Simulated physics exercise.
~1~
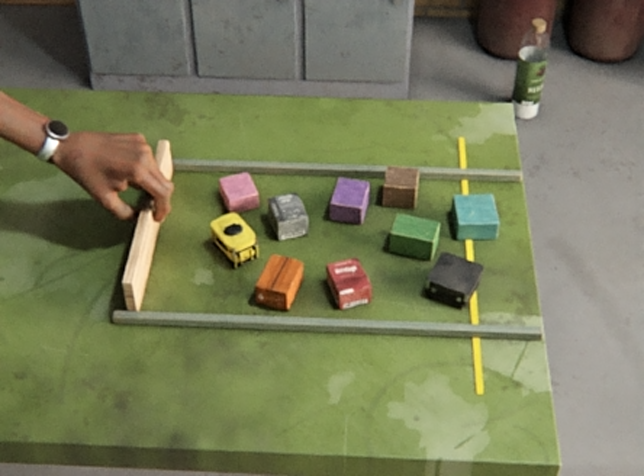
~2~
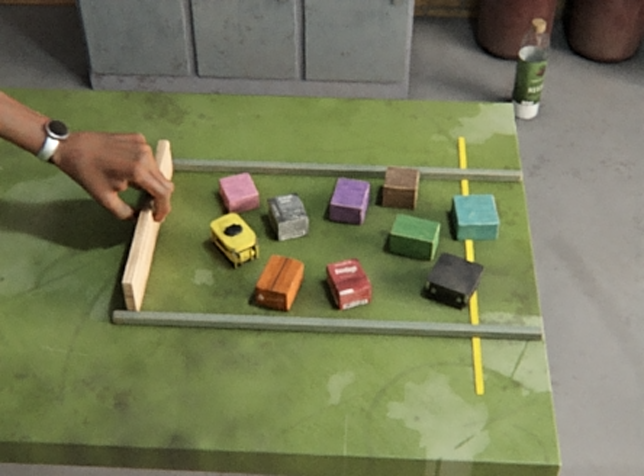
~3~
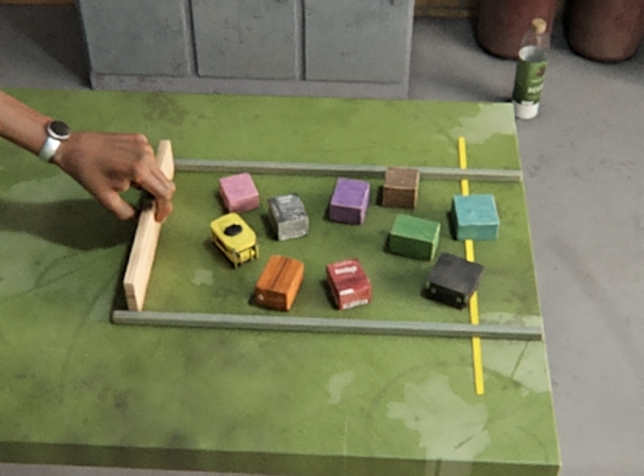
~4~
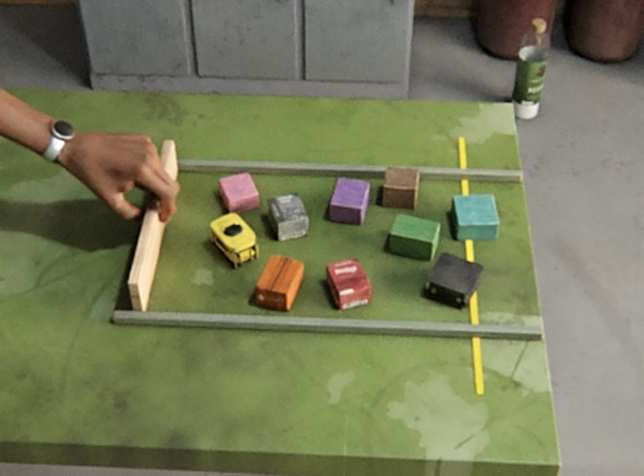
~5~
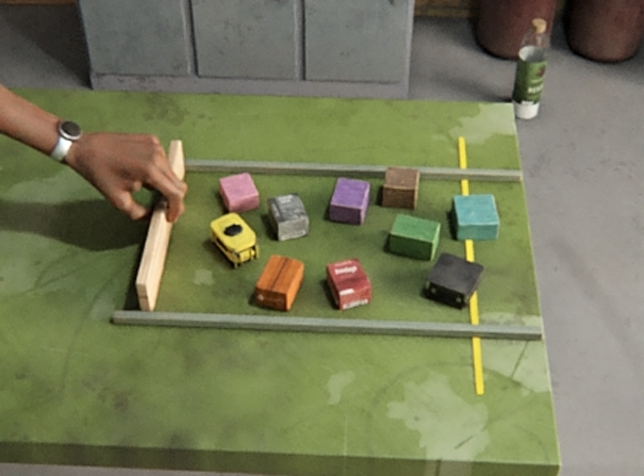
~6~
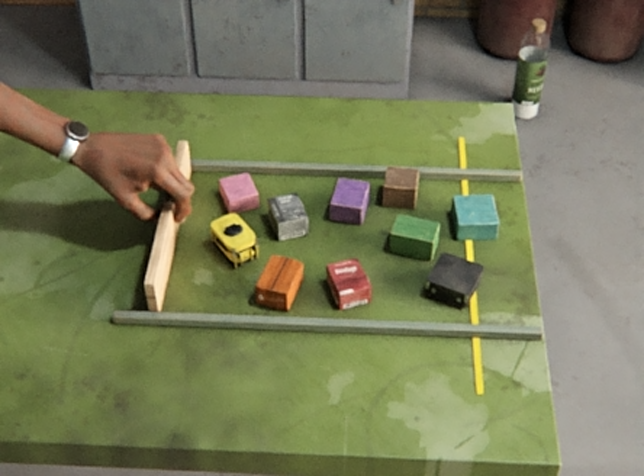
A hand wearing a watch slid an upright wooden board slightly to the right between two rails on a green table, while the ten small colorful blocks and toy-like pieces ahead of it stayed still.
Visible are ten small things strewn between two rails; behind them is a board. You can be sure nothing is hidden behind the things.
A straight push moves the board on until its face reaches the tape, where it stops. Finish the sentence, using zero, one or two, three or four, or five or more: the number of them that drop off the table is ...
The number that drop off the table is three or four.
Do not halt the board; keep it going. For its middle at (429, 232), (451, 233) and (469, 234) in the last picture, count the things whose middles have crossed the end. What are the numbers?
Over the end: 0, 3, 3.
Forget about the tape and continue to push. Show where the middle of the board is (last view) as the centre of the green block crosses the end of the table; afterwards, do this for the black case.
Its middle is about (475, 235) and about (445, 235).
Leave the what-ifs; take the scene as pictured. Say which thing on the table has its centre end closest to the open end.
Green block.
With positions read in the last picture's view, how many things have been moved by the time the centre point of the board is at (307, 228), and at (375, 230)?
First 6, after that 9.
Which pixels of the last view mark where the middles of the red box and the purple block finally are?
Final centres, in order: Near (526, 294), near (516, 205).
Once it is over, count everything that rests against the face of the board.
Count recorded: 4.
Early on, none off yet; turquoise block at rest near (475, 217); black case at rest near (455, 281); green block at rest near (414, 237).
Finally, the number that fall off is three or four; lost, brown block, black case and turquoise block.
